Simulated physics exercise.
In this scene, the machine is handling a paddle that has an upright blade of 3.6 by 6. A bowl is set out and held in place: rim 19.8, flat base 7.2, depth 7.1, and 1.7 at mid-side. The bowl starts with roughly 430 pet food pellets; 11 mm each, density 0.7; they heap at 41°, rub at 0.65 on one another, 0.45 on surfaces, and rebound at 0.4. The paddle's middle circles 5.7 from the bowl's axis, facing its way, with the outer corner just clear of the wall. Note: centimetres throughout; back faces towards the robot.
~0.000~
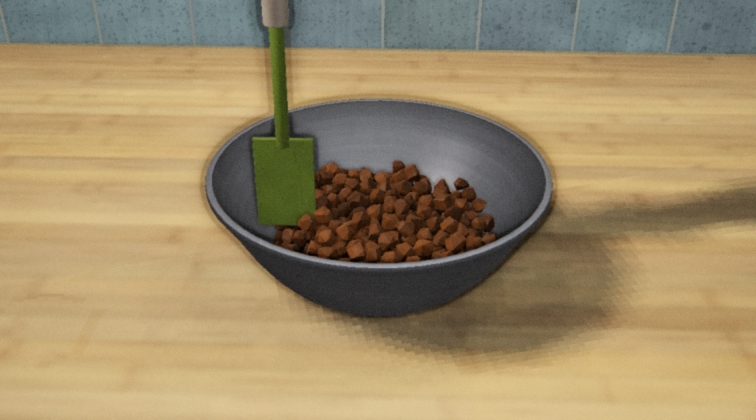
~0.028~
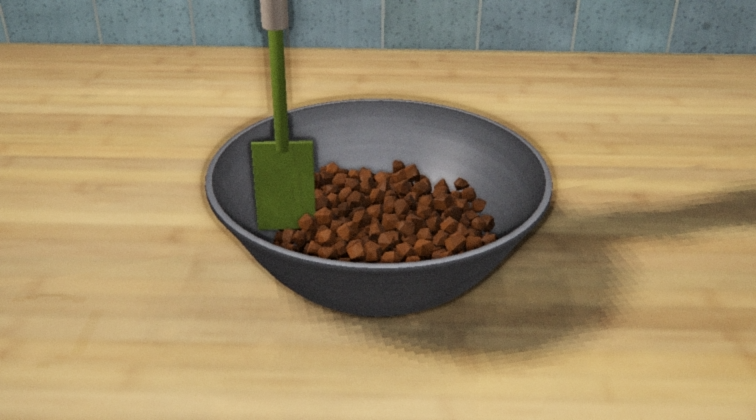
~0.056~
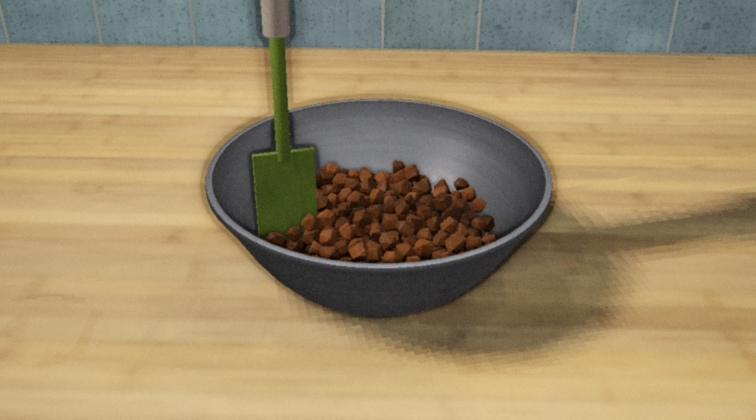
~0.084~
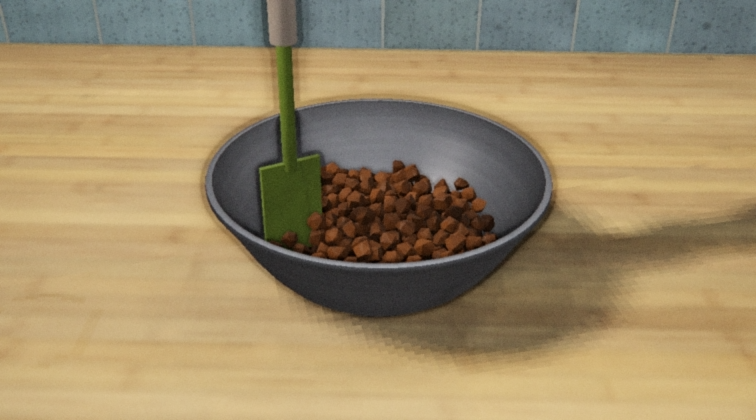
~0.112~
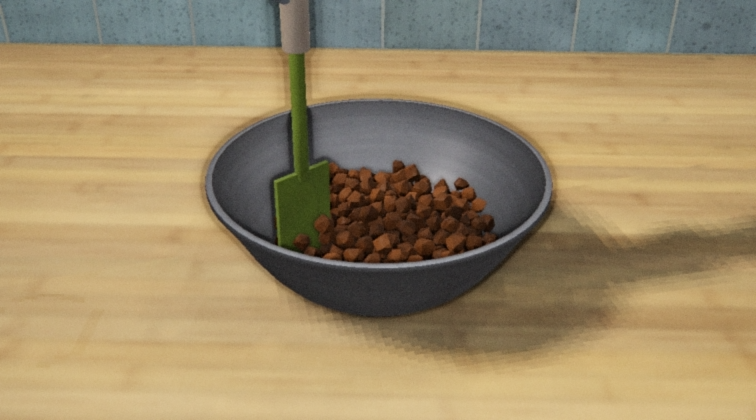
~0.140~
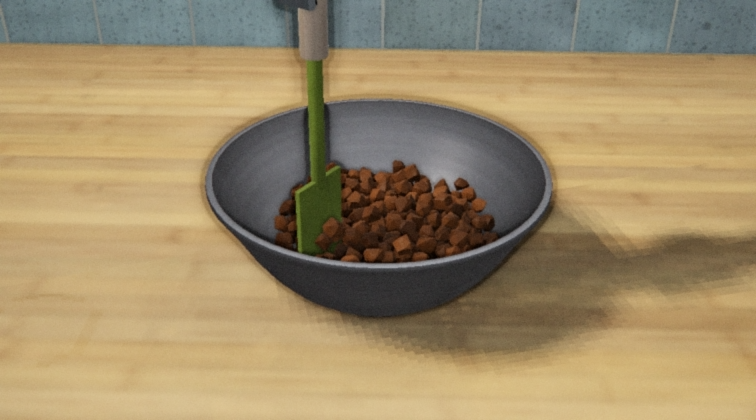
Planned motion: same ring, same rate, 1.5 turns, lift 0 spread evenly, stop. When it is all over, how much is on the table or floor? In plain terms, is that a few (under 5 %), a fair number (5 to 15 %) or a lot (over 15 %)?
A fair number, 5 to 15 %.
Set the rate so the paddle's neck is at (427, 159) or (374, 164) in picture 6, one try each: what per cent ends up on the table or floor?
About 30 % for one try and about 20 % for the other, in order.
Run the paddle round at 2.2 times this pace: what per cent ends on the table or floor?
Close to 30 in a hundred.
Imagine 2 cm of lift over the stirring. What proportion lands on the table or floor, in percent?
Some 0 per cent.
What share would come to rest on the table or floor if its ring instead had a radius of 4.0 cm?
Then about 0 %.
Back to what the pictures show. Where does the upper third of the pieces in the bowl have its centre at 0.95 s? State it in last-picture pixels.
Top-third centre at approx. (393, 256).
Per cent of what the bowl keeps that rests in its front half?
It comes to near 40 percent.
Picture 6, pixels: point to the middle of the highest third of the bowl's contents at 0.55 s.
Upper-third centre: Approx. (382, 147) px.
After 0.55 s, 246° round, highest piece 9 above the table; 421 in the bowl, 3 on the table or floor, 4 in flight or on the tool.
After 0.95 s, 76° round, highest piece 9 above the table; 400 in the bowl, 22 on the table or floor, 6 in flight or on the tool.
After 1.35 s, 180° round, highest piece 8 above the table; 390 in the bowl, 38 on the table or floor.
After 2.05 s, 180° round, highest piece 8 above the table; 390 in the bowl, 38 on the table or floor.
In the end, 390 in the bowl, 38 on the table or floor. That is 9 % on the table or floor.
